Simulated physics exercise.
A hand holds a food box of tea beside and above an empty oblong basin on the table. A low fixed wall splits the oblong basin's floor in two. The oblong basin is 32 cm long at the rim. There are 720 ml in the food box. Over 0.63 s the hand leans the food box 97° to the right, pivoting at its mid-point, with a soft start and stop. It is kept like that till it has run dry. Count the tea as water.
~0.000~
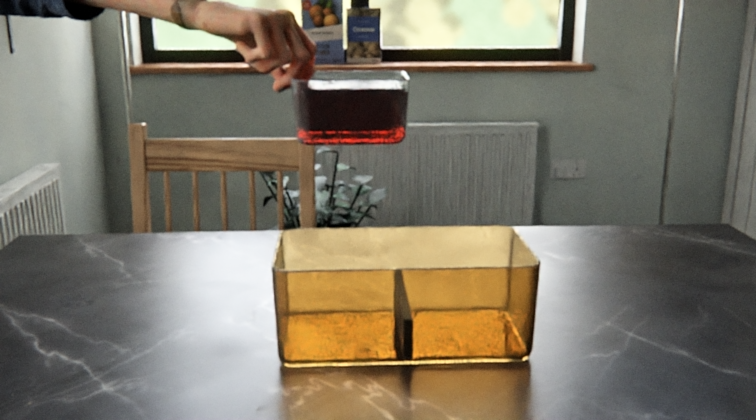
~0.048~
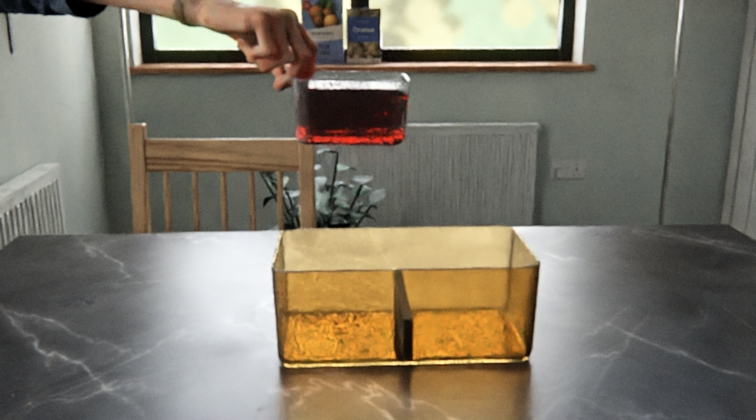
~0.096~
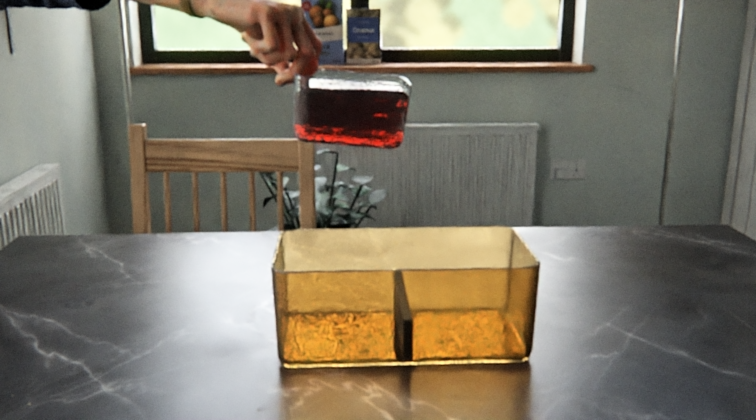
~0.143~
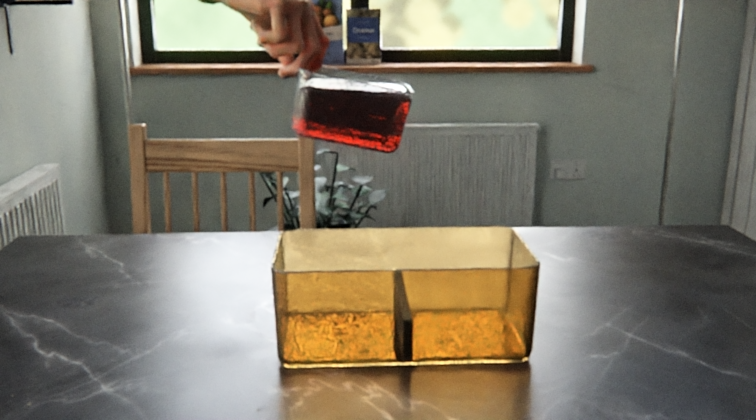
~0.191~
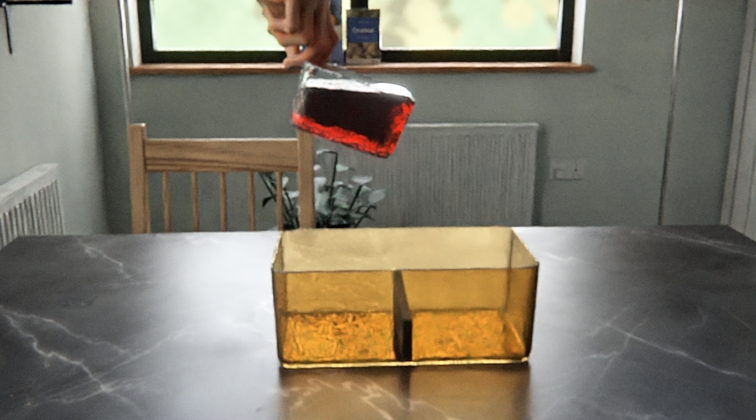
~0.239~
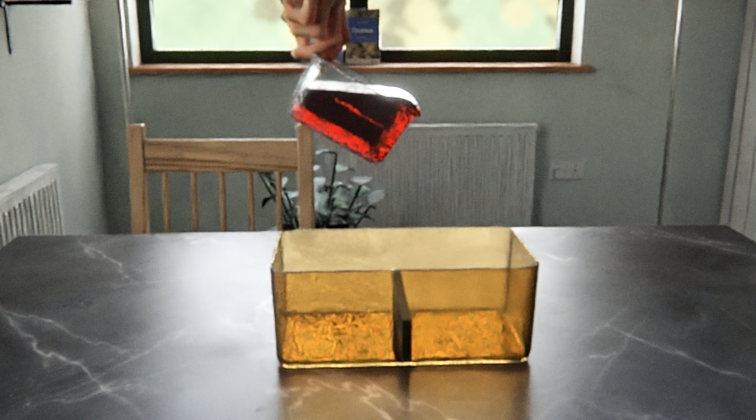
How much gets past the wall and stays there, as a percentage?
Roughly 91 per cent is past the wall.
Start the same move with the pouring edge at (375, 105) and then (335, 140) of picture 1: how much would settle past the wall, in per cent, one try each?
First 80, then 10 per cent.
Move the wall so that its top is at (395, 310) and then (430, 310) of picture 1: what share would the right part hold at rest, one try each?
In turn about 85 and 65 per cent.
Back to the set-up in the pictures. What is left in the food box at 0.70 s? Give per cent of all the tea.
Some 7 per cent.
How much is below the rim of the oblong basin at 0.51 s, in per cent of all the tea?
Some 22 per cent.
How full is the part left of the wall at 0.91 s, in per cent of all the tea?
Near 5 in a hundred.
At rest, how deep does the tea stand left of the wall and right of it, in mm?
Left about 2 mm, right about 28 mm.
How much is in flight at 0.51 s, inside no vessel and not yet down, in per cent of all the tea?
About 52 per cent.
After 0.51 s the tilt is 88° and 28 per cent is still to pour, 0 is left of the wall and 21 right of it.
After 0.70 s the tilt is 97° and 7 per cent is still to pour, 1 is left of the wall and 80 right of it.
After 0.91 s the tilt is 97° and 1 per cent is still to pour, 5 is left of the wall and 88 right of it.
After 1.13 s the tilt is 97° and 0 per cent is still to pour, 7 is left of the wall and 90 right of it.
In the end 6 per cent lies left of the wall, 91 right of it and 2 outside.
